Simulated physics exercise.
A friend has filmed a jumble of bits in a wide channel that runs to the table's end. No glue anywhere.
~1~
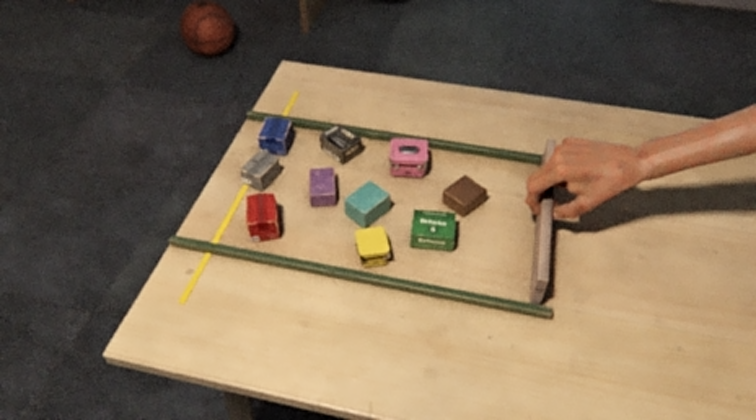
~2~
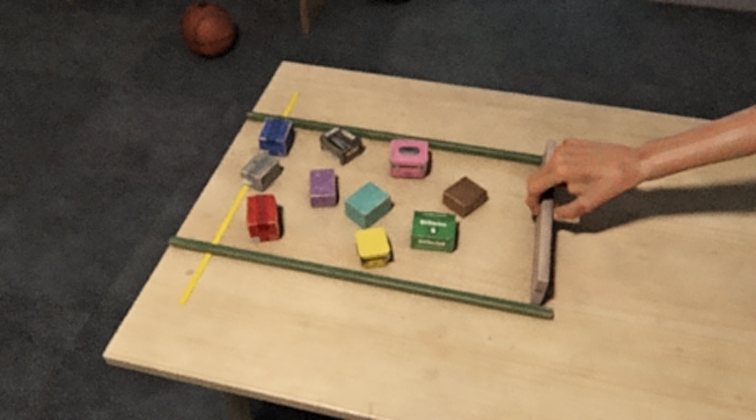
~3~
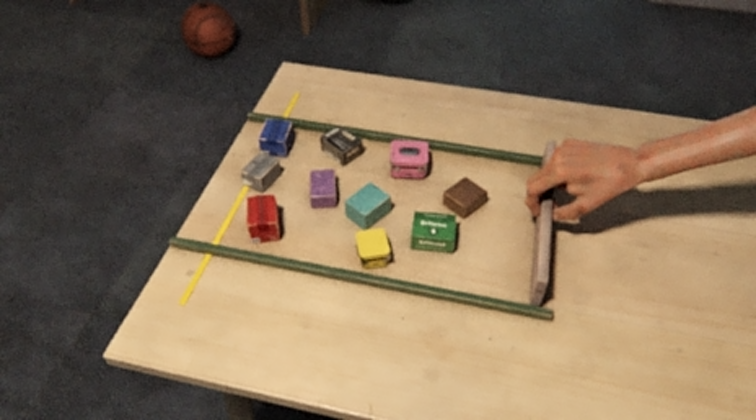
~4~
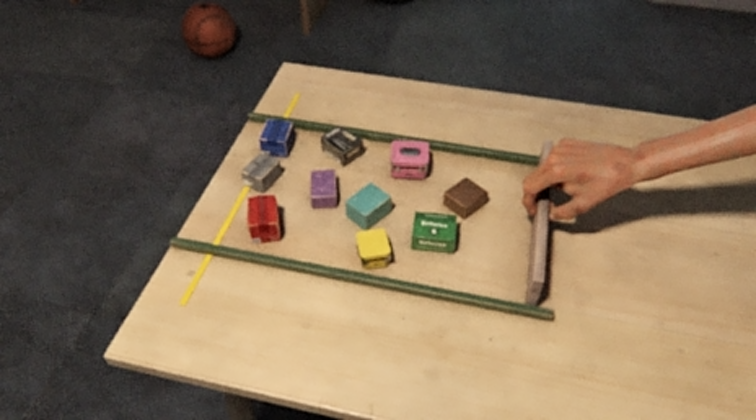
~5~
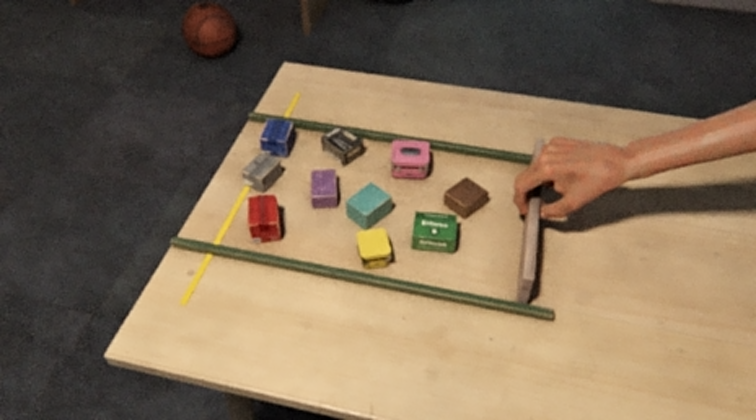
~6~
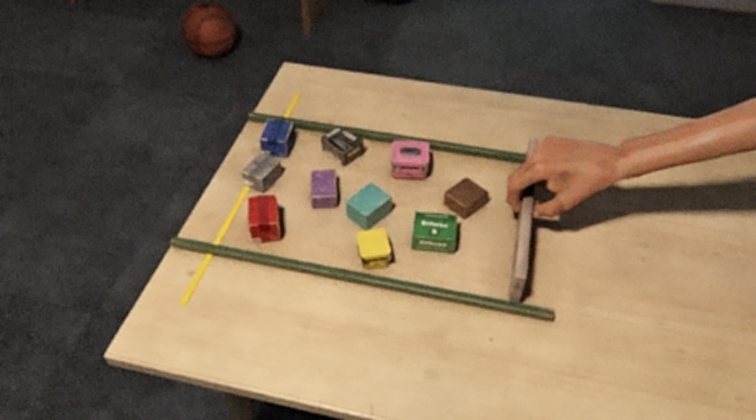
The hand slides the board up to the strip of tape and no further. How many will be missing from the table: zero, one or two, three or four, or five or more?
In the end the number that fall off is five or more.
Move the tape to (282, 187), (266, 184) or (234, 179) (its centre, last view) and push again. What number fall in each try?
Try by try, 2, 2 and 6.
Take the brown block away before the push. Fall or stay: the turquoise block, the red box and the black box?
The turquoise block stays on; the red box comes down; the black box comes down.
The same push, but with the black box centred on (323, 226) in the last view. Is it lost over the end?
The black box comes down.
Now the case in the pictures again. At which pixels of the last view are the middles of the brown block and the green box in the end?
Near (241, 165) and (211, 205).
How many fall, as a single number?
Exactly 6.
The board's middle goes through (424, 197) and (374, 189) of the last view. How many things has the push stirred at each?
At the one place 4, at the other 7.
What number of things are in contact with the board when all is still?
In contact: 4.
Soon after, none off yet; blue box at rest near (278, 138); grey box at rest near (262, 173); red box at rest near (264, 219).
After that, none off yet; blue box displaced a little near (268, 138); grey box displaced about its own width near (249, 162); red box moving near (261, 216).
In the end, the number that fall off is five or more; gone, turquoise block, black box, purple block, red box, grey box and blue box.
